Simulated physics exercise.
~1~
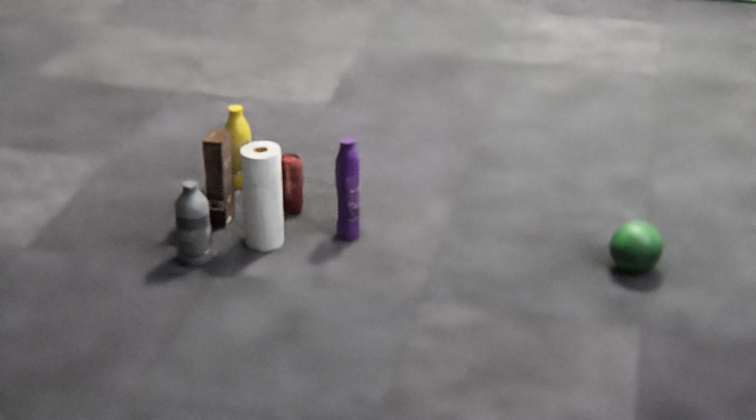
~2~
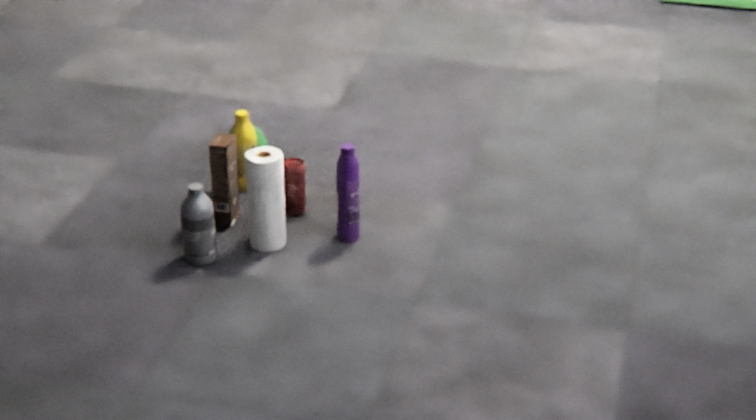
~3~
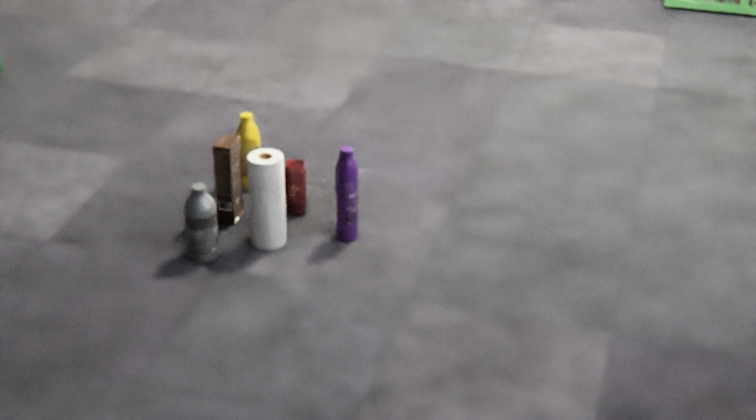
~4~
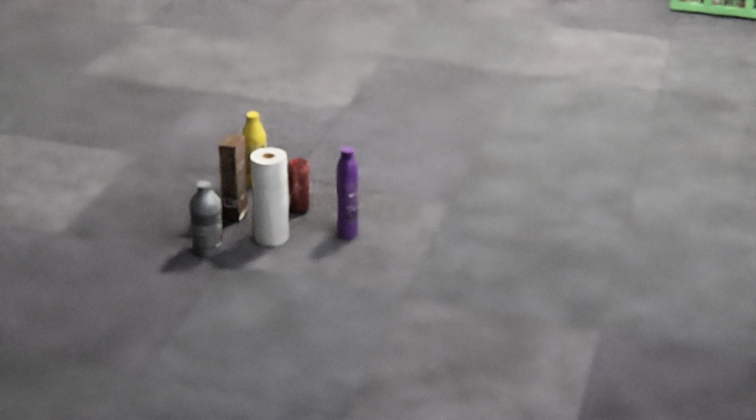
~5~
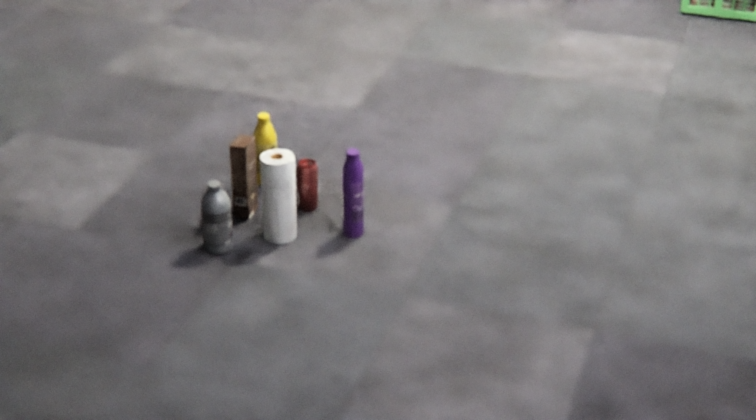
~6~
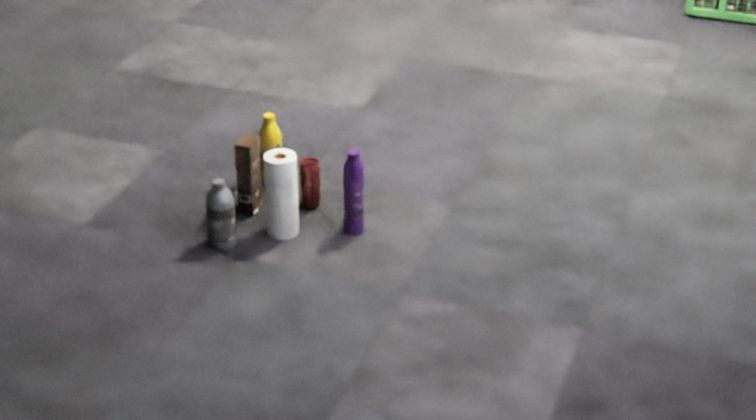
A white roll stood among a small cluster of bottles, a red can and a brown carton on a grey floor as a green ball rolled in from the right, passed behind them and went out of view, leaving everything standing.
